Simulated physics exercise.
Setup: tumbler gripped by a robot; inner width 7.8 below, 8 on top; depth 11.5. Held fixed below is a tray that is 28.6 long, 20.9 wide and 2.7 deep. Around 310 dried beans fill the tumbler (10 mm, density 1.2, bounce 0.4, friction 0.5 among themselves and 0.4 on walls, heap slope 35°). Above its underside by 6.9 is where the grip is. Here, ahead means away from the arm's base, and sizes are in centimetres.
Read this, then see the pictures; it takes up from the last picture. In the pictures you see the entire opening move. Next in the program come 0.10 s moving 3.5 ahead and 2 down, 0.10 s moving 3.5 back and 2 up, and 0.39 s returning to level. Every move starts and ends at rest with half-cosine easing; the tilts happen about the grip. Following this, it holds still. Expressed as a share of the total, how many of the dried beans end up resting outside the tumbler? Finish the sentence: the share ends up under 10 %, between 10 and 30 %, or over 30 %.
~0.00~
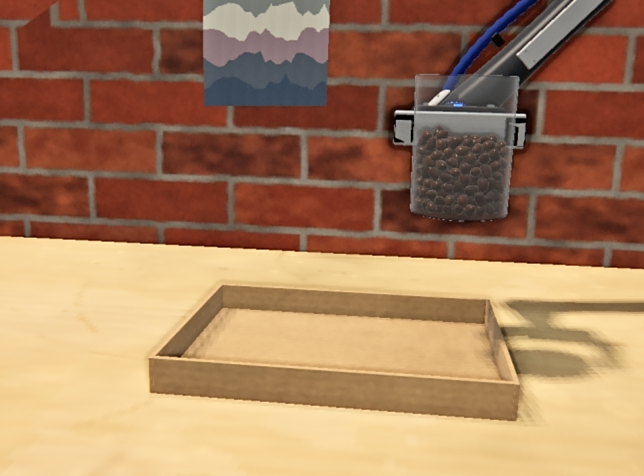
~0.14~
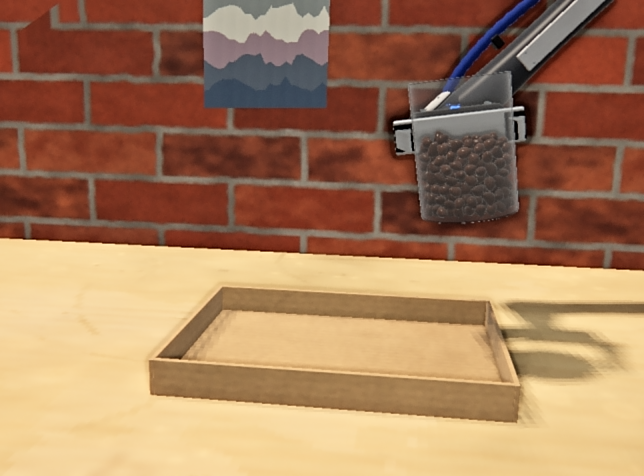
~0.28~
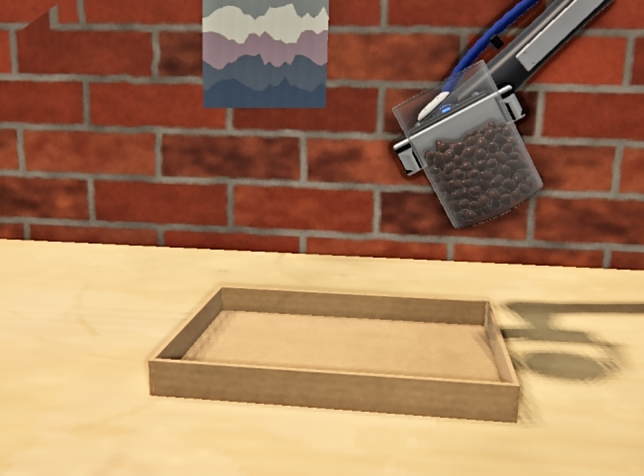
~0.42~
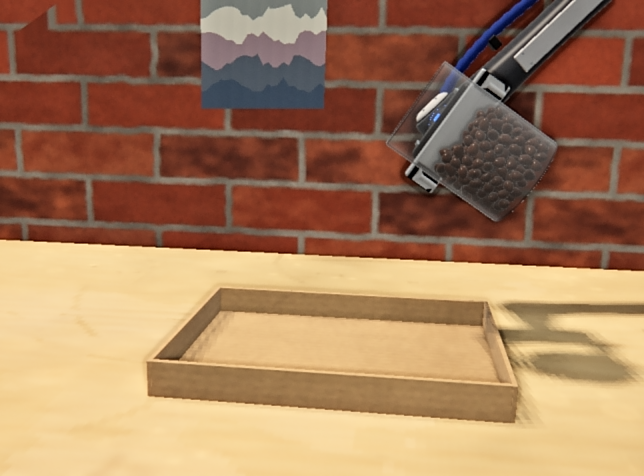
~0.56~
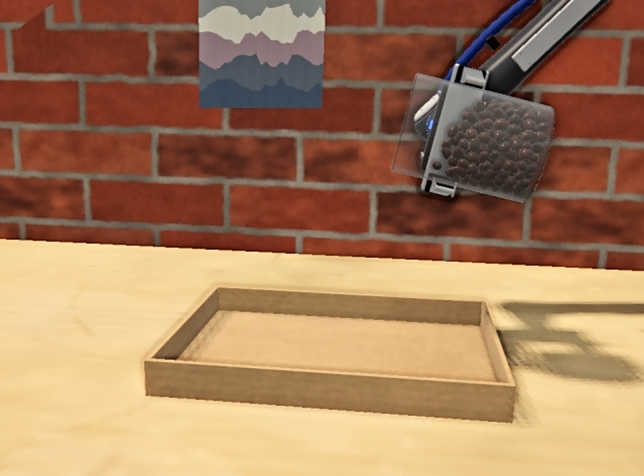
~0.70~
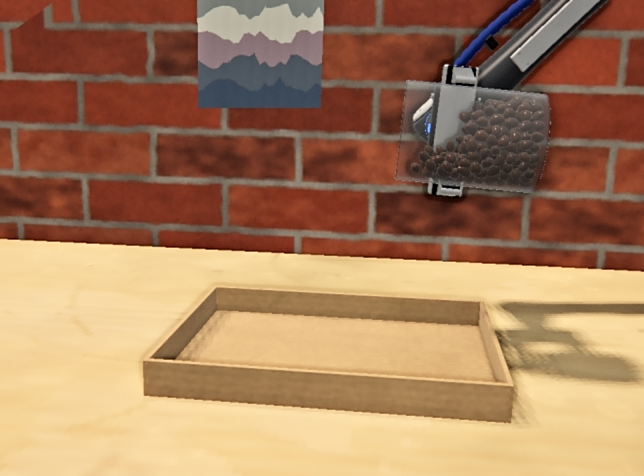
The share ends up between 10 and 30 %.
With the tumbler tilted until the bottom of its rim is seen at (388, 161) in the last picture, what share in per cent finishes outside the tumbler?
Result: Approximately 5 %.
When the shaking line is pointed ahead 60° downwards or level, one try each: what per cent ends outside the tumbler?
Result: Approx. 5 % and 40 %, one try each.
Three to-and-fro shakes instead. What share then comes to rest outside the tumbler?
Estimate for that case: 35 %.
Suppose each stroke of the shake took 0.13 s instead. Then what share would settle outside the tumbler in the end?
Estimate: Close to 10 percent.
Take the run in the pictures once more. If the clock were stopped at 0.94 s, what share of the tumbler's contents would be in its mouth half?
My estimate is near 50 per cent.
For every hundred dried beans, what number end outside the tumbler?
Estimate: About 20 %.
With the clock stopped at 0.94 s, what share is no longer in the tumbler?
Near 10 in a hundred parts have gone so far.
By 0.94 s, tilted 84° forward, highest piece 22 above the table; 282 in the tumbler, 29 in flight or on a rim.
By 1.17 s, tilted 18° forward, highest piece 25 above the table; 255 in the tumbler, 51 in the tray, 5 in flight or on a rim.
By 1.49 s, level, highest piece 21 above the table; 255 in the tumbler, 55 in the tray, 1 on the table or floor.
By 2.54 s, level, highest piece 21 above the table; 255 in the tumbler, 55 in the tray, 1 on the table or floor.
Final count, 255 in the tumbler, 55 in the tray, 1 on the table or floor. That is 18 % outside the tumbler.
